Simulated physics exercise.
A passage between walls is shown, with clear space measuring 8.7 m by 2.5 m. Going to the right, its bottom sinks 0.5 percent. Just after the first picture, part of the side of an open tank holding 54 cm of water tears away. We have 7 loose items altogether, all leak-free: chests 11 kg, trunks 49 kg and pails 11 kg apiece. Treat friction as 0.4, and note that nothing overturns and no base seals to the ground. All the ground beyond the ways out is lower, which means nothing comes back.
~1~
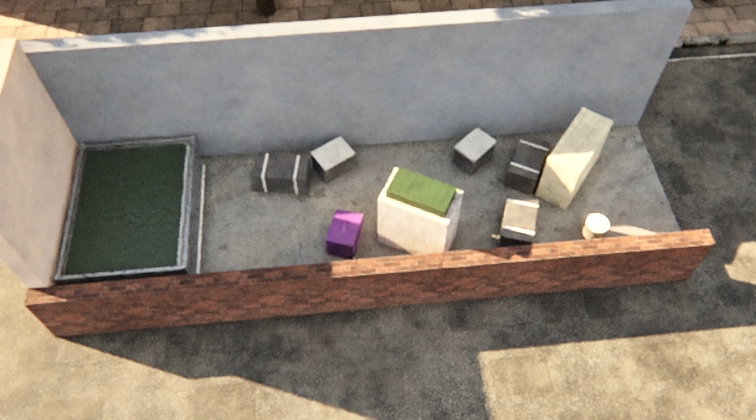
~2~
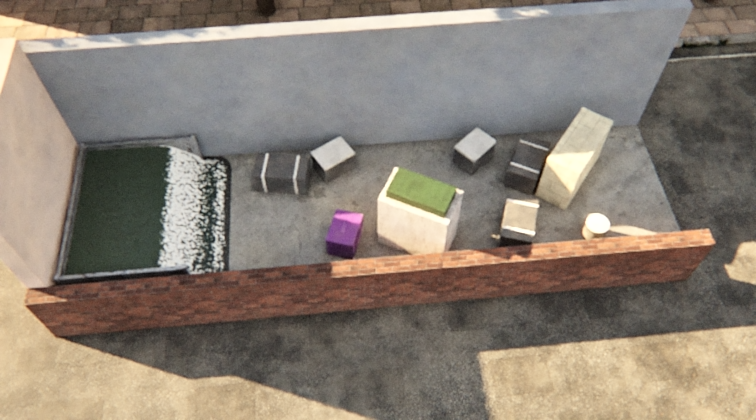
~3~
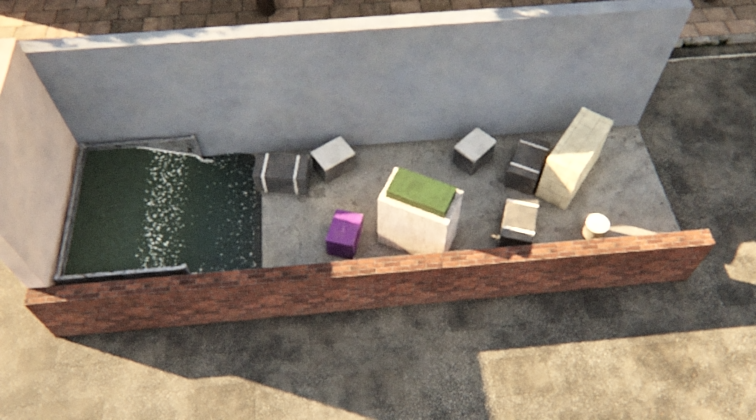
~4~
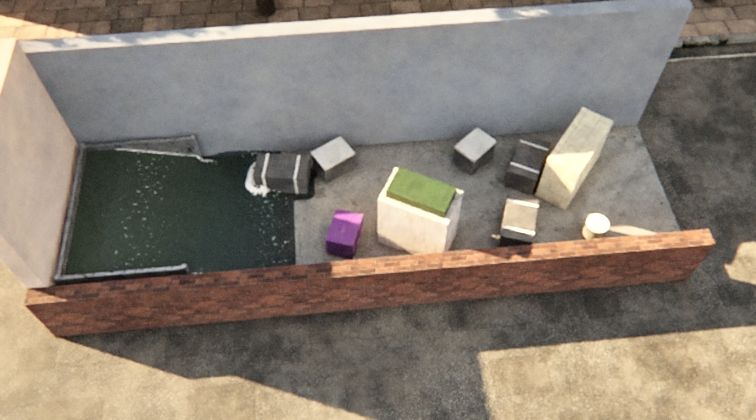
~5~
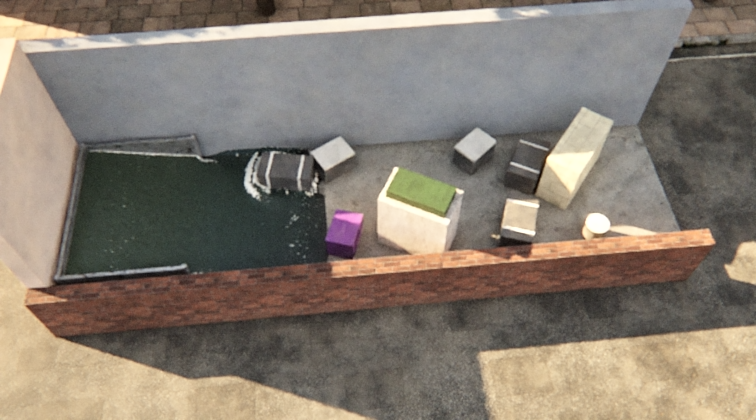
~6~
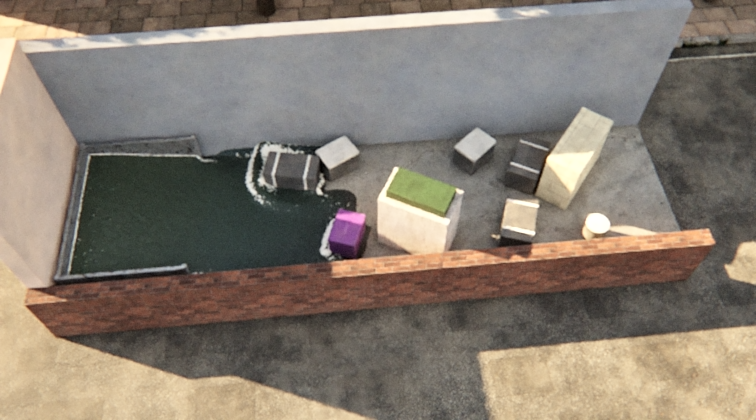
In the video, dark green water spreads rightward from a tank at the left end of a walled passage, foaming around a dark grey block and then reaching a purple one, with both shifting slightly while the other objects stay still.
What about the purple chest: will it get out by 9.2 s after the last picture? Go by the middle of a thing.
As for the purple chest, it is held back.
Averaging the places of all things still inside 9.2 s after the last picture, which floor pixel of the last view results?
Around (506, 186).
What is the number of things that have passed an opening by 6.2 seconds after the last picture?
0.
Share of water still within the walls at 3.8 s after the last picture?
About 92 in a hundred parts of the water.
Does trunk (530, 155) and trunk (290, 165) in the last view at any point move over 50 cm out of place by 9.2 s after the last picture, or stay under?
In turn: Short of it, more.
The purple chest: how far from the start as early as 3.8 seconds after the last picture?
By that time, close to 20 cm.
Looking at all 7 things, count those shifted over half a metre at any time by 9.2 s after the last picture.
The number is 6.
Then, 1.2 s after the last picture the purple chest is near (385, 241), 0.7 m from its start, afloat; 0 of 7 are out; 2 afloat.
Then, 3.8 s after the last picture the purple chest is near (340, 238), 0.2 m from its start, afloat; 0 of 7 are out; 3 afloat.
Then, 6.2 s after the last picture the purple chest is near (310, 242), 0.5 m from its start, afloat; 0 of 7 are out; 3 afloat.
Then, 9.2 s after the last picture the purple chest is near (277, 224), 1.0 m from its start, afloat; 0 of 7 are out; 3 afloat.
